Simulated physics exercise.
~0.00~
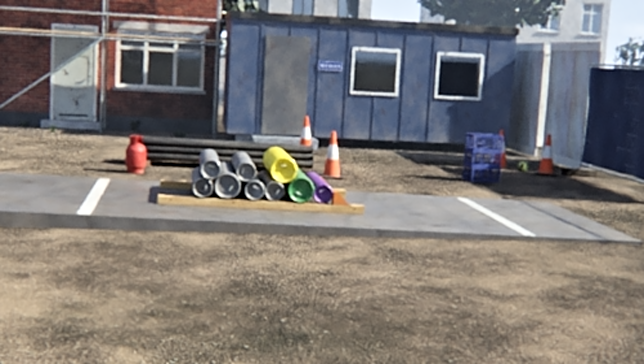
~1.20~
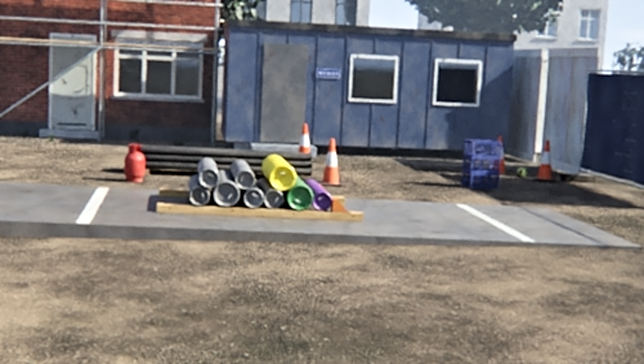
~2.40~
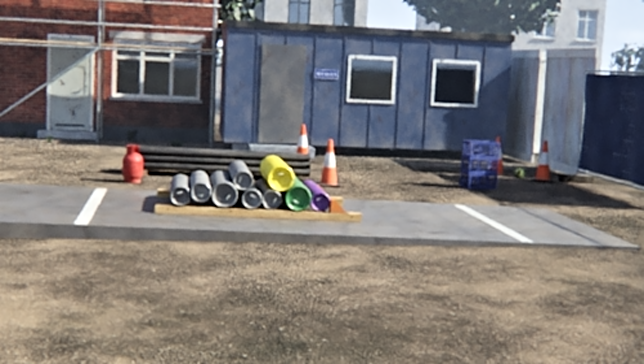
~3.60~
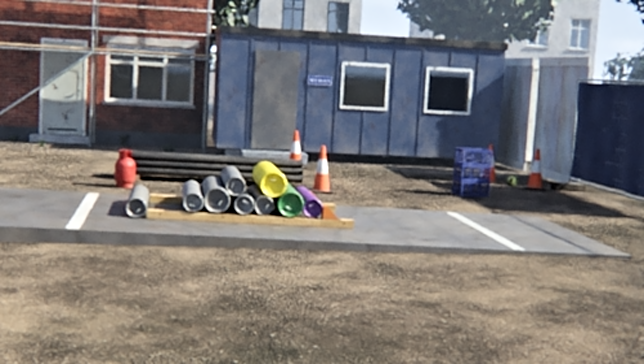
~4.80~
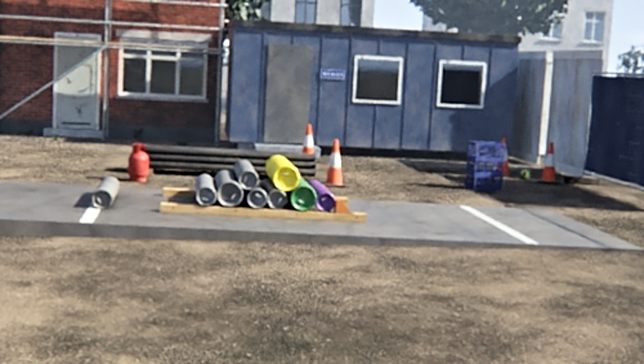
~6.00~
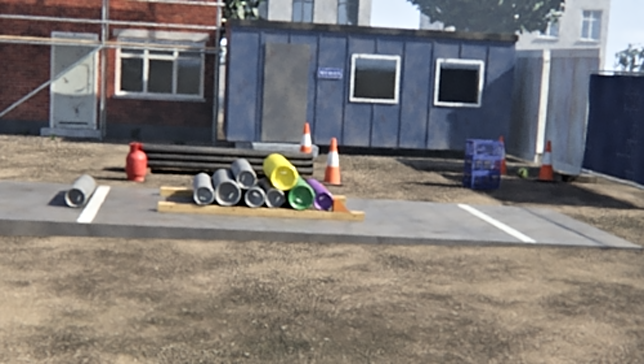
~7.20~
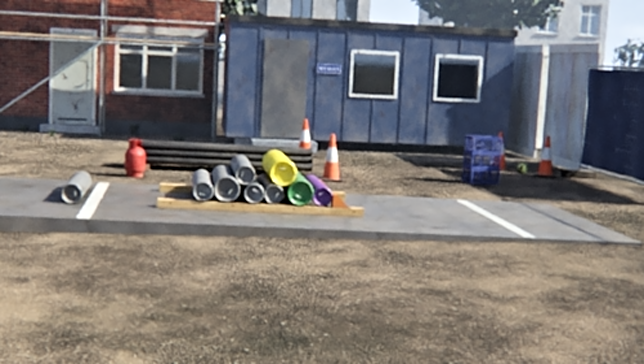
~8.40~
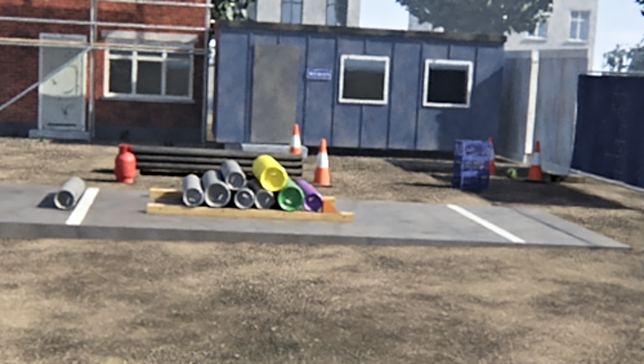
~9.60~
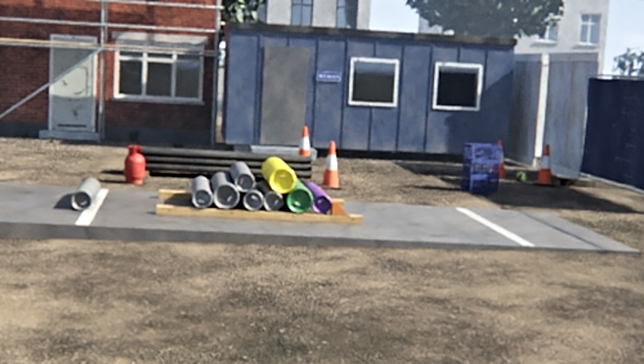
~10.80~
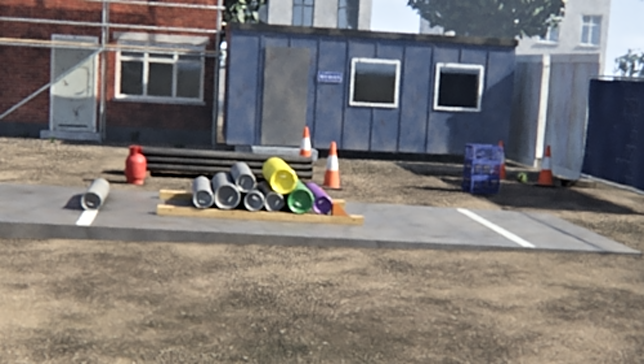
At first, grey, yellow, green and purple gas cylinders lie stacked on wooden bearers across a concrete pad, in front of a blue site cabin. The grey ones at the left then spread outward, and one rolls off the bearers toward the left white line. It crosses the line, slows and comes almost to a standstill just beyond it. Then it turns back and creeps to the right. By the end it is over the painted line again, while the yellow, green and purple cylinders remain in place with the other grey ones.
